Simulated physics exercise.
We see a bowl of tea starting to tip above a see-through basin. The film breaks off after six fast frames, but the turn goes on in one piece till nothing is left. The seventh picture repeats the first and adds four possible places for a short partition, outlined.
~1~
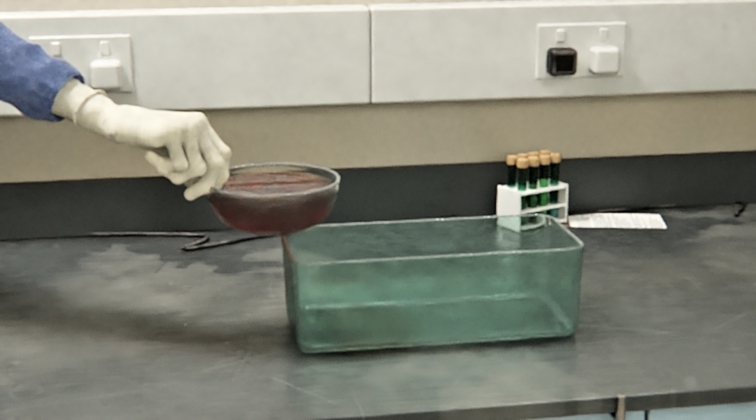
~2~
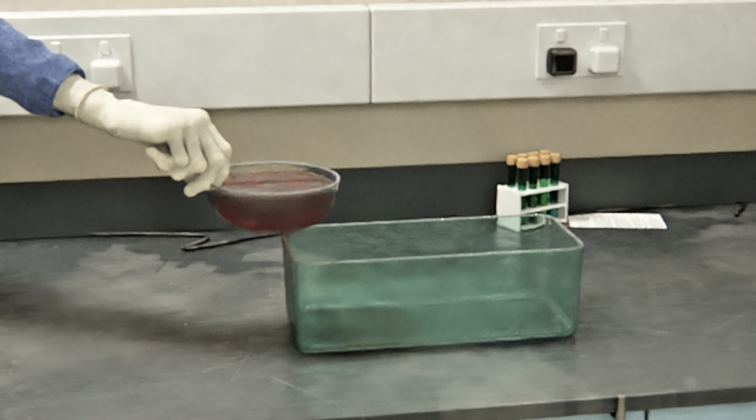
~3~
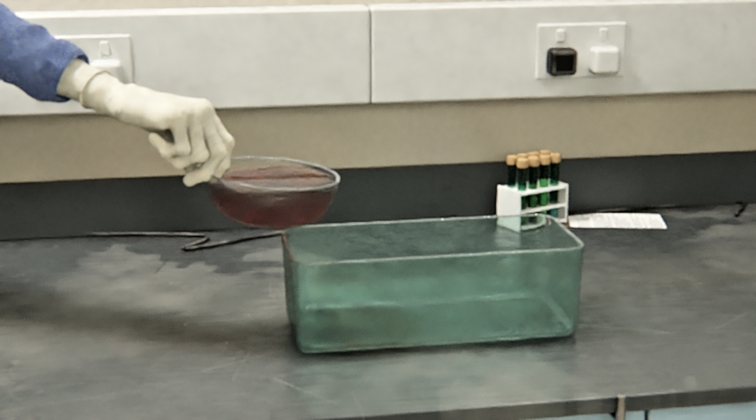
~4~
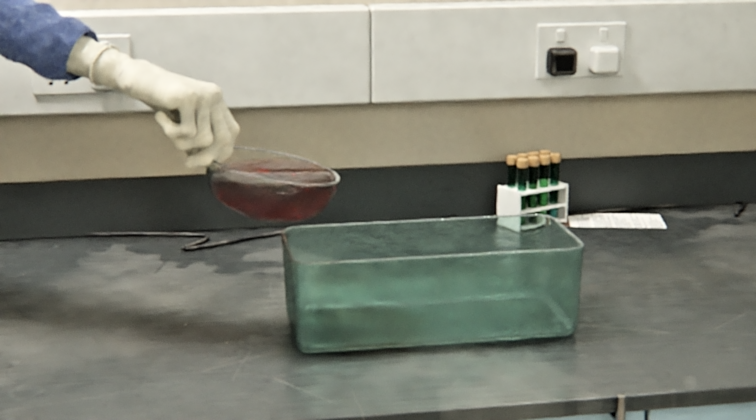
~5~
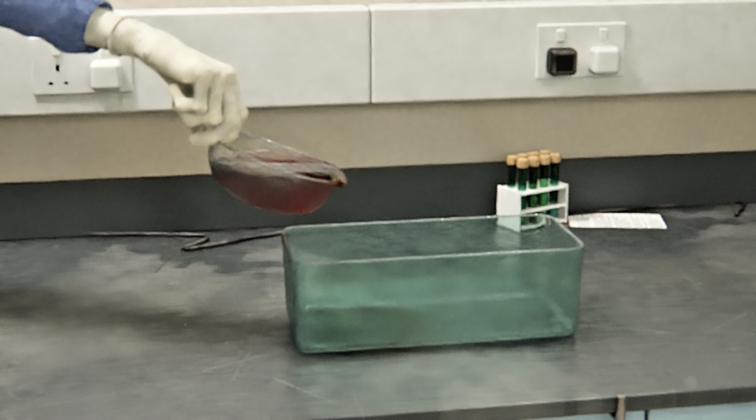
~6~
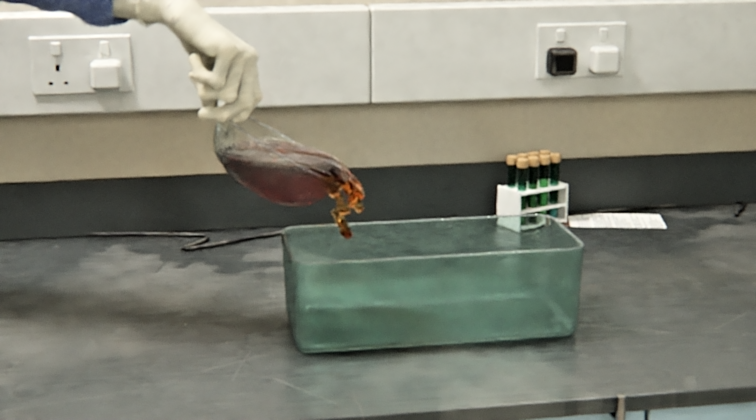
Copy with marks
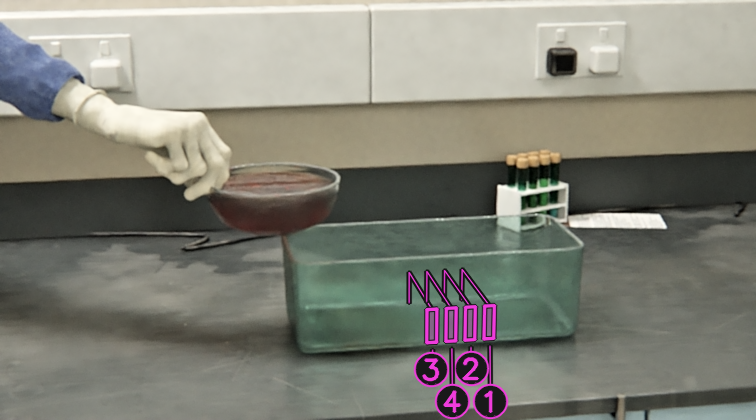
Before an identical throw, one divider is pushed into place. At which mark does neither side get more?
Place 3 does it best.
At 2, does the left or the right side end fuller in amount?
The left side.
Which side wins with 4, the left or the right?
The left side.
On the marked copy, 1 at (489, 345); 2 at (470, 347); 3 at (432, 349); 4 at (451, 348).
Choosing 1, about 89 % ends left of the wall and 11 % right of it.
Choosing 2, about 94 % ends left of the wall and 5 % right of it.
Choosing 3, about 48 % ends left of the wall and 52 % right of it.
Choosing 4, about 85 % ends left of the wall and 14 % right of it.
